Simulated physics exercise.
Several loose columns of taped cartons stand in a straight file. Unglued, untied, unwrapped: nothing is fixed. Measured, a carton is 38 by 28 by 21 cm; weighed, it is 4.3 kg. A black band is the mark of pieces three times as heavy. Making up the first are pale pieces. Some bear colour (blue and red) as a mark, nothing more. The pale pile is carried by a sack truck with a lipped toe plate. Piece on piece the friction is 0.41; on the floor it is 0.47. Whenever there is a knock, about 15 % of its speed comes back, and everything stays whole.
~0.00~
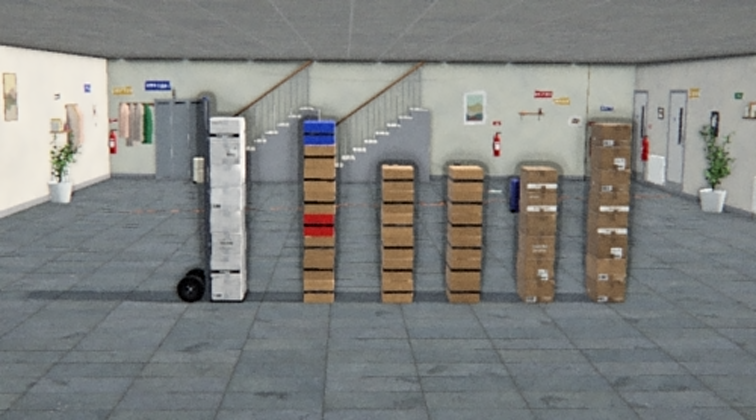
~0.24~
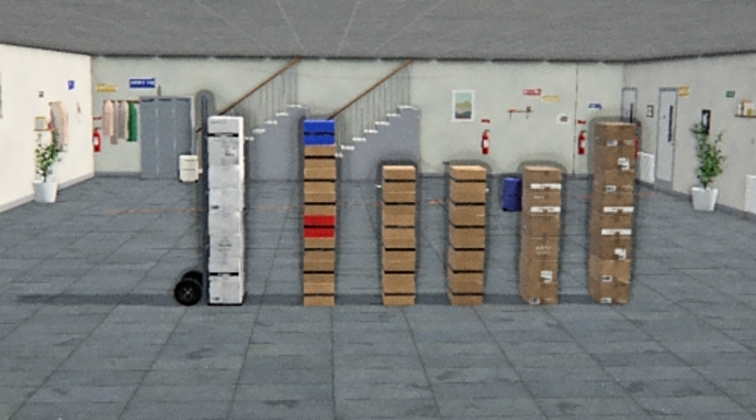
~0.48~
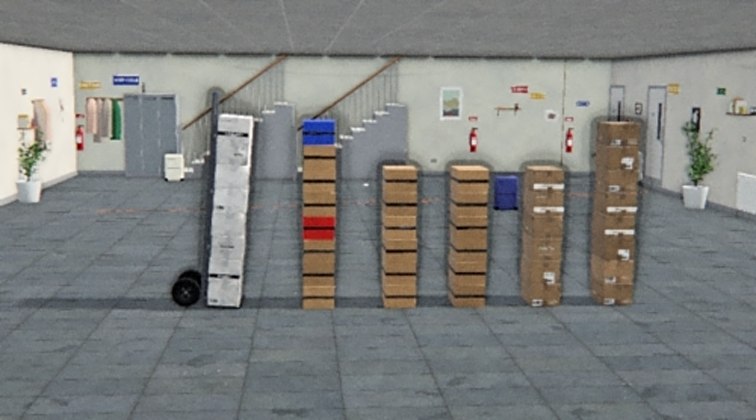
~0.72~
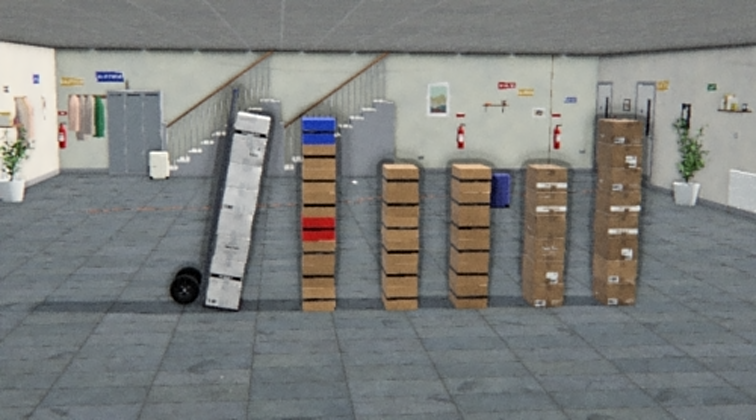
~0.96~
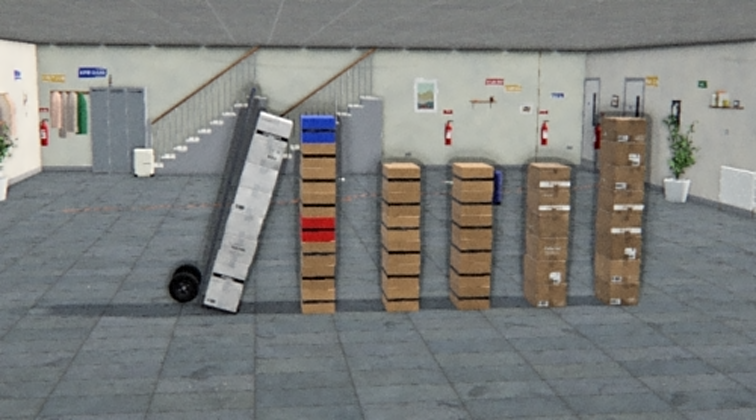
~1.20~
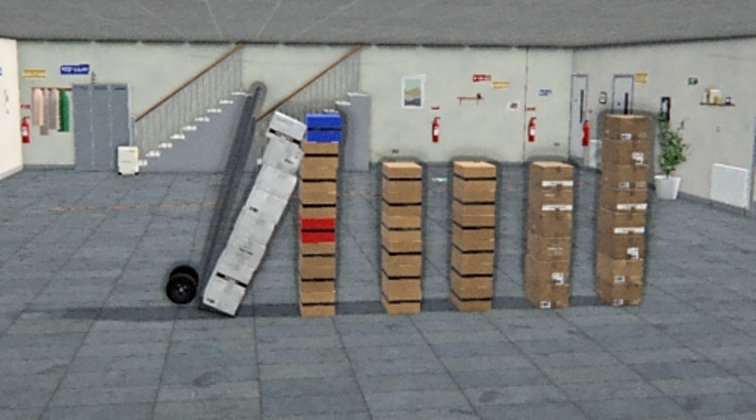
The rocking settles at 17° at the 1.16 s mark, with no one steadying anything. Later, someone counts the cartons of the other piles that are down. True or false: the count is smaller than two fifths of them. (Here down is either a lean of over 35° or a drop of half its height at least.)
True.
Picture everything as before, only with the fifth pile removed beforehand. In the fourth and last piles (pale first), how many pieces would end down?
In that case fourth pile: 0; last pile: 0.
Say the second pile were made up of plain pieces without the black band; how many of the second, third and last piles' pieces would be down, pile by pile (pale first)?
Second 8, third 6, last 8.
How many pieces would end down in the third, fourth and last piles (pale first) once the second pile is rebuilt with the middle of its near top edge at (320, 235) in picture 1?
Result: Third pile 0, fourth pile 0, last pile 0.
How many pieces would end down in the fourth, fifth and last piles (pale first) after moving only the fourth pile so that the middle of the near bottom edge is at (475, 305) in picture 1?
Per pile - fourth: 0, fifth: 0, last: 0.
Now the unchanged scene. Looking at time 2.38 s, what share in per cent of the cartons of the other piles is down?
At that instant, 0 percent.
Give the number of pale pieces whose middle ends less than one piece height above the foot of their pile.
The number you get is 1.
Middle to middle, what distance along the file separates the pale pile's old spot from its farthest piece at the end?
Something like 60 cm along the file.
Around 1.26 s, 0 of the pale pile down; none of the 34 other cartons down, 2 disturbed; blue carton displaced 7 cm.
Around 1.40 s, 0 of the pale pile down; none of the 34 other cartons down, 4 disturbed; blue carton displaced 9 cm.
Around 2.08 s, 0 of the pale pile down; none of the 34 other cartons down, 3 disturbed; blue carton displaced 8 cm.
Around 2.38 s, 0 of the pale pile down; none of the 34 other cartons down, 2 disturbed; blue carton displaced 7 cm.
Finally (2.9 s), 0 of the pale pile down; none of the 34 other cartons down, 2 disturbed; blue carton displaced 7 cm; red carton unmoved. That is 0 per cent. Seen by the last camera, middles, blue carton near (325, 128), red carton near (316, 227).
